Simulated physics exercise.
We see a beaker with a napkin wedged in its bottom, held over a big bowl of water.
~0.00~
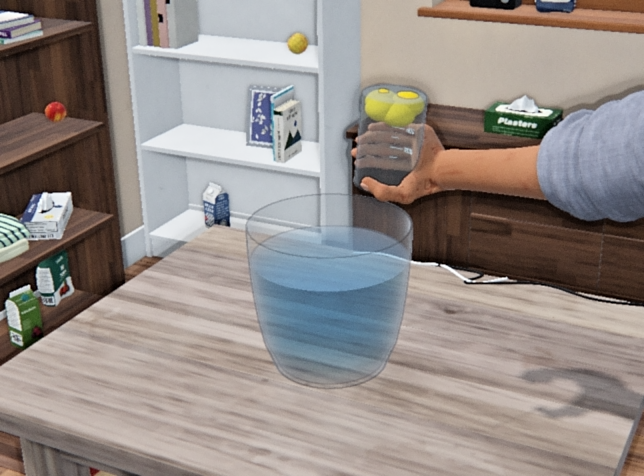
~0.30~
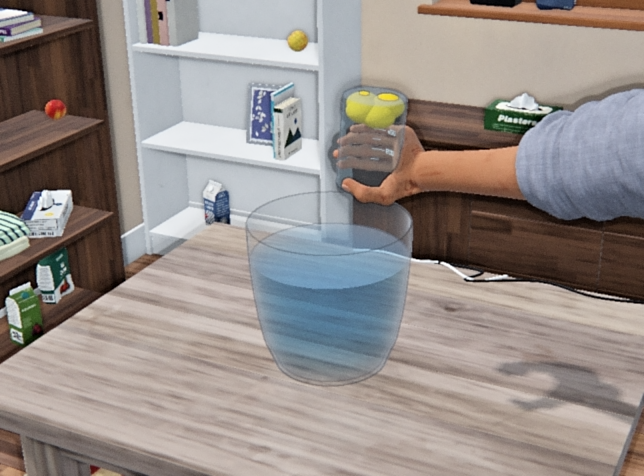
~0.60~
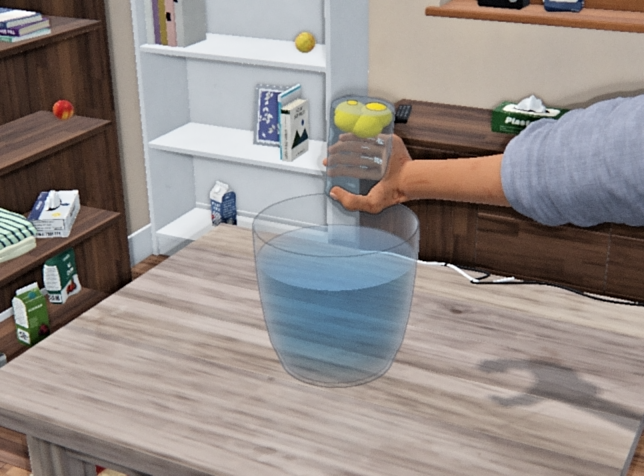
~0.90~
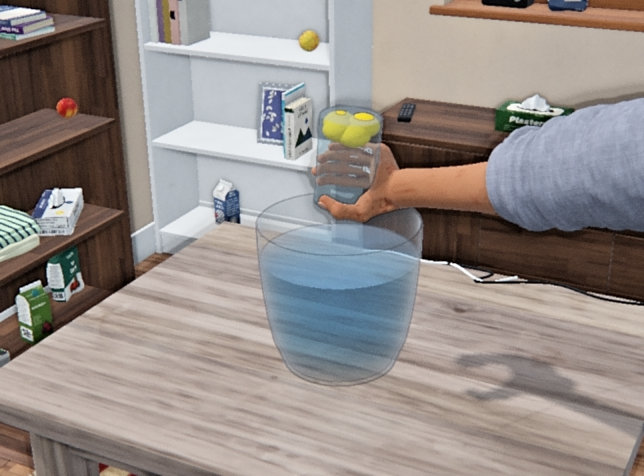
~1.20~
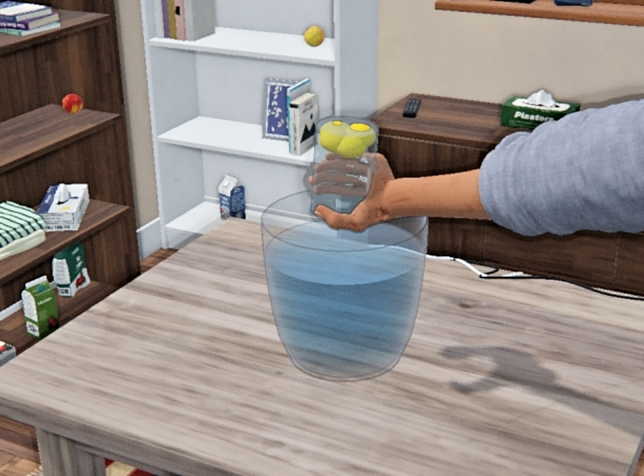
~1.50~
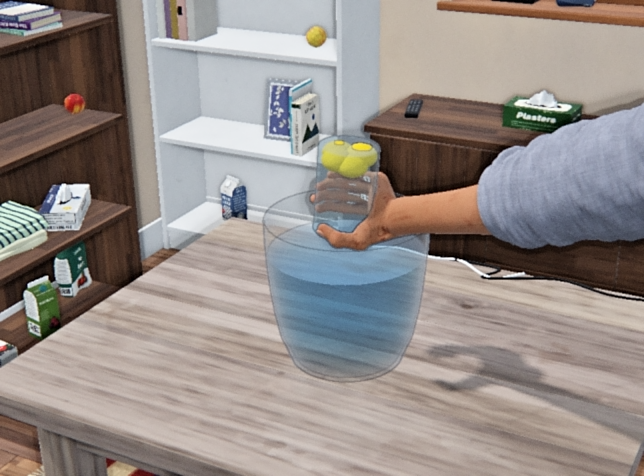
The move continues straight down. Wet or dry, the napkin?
Under the surface the napkin keeps dry.
By 2.0 s, the beaker enters the water.
By 2.6 s, air is trapped inside and holds the level down.
By 4.0 s, the beaker is under, still full of air, and the napkin is dry.
